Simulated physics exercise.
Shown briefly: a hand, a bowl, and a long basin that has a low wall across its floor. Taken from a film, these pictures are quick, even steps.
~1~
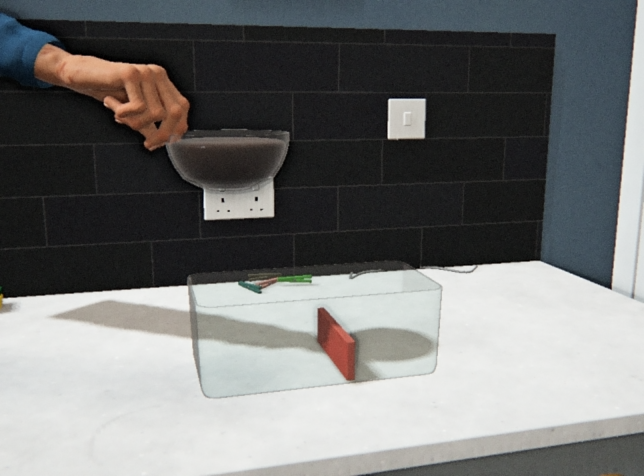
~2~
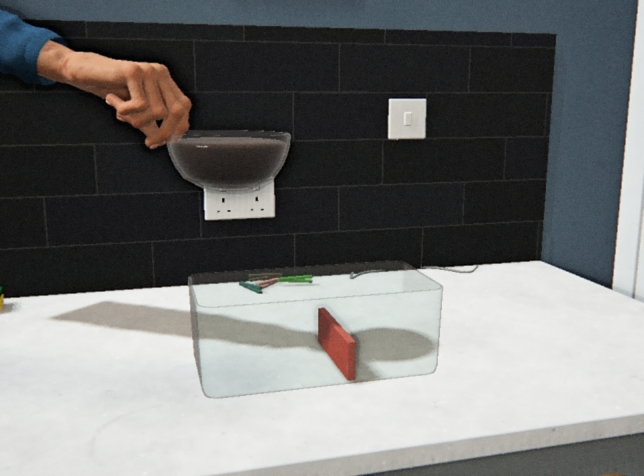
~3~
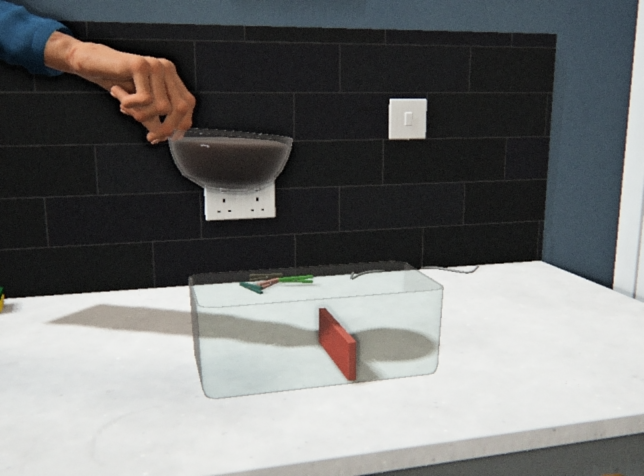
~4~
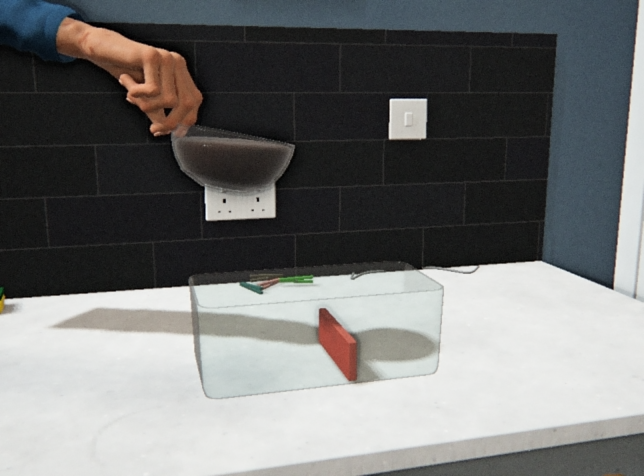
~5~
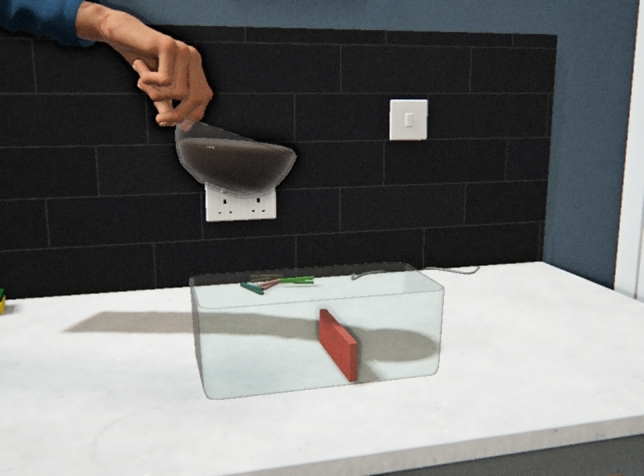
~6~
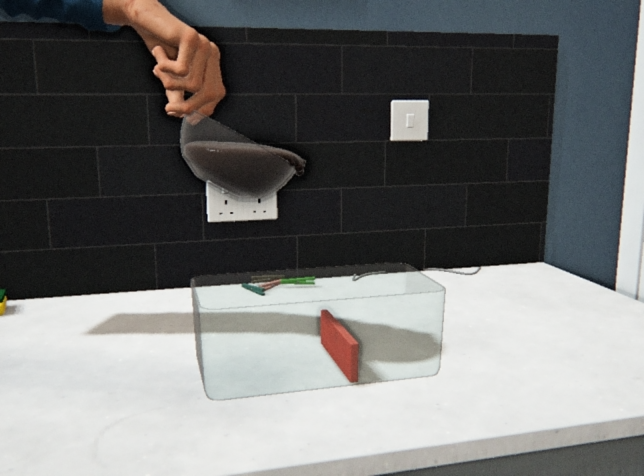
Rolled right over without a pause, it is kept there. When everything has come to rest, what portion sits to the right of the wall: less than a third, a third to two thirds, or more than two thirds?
A third to two thirds sits there.
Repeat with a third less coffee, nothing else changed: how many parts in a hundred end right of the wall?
About 30 %.
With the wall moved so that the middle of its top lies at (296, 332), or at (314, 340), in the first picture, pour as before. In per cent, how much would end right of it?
I'd expect near 85 percent the first time and near 70 percent the next.
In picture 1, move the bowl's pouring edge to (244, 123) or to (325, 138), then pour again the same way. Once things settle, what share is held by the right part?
Close to 5 in a hundred, and close to 80 in a hundred.
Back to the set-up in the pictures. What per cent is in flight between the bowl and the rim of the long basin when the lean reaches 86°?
45 %.
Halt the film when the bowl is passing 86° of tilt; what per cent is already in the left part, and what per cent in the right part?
Left 5, right 30.
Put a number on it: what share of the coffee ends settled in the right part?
Roughly 50 percent of it.
A moment on, the bowl is tipped on its side and 17 per cent is still to pour, 6 is left of the wall and 30 right of it.
Next, the bowl is tipped right over and 1 per cent is still to pour, 41 is left of the wall and 52 right of it.
Then the bowl is tipped right over and 0 per cent is still to pour, 48 is left of the wall and 50 right of it.
Later the bowl is tipped right over and 0 per cent is still to pour, 48 is left of the wall and 50 right of it.
At rest 48 per cent lies left of the wall, 50 right of it and 2 outside.
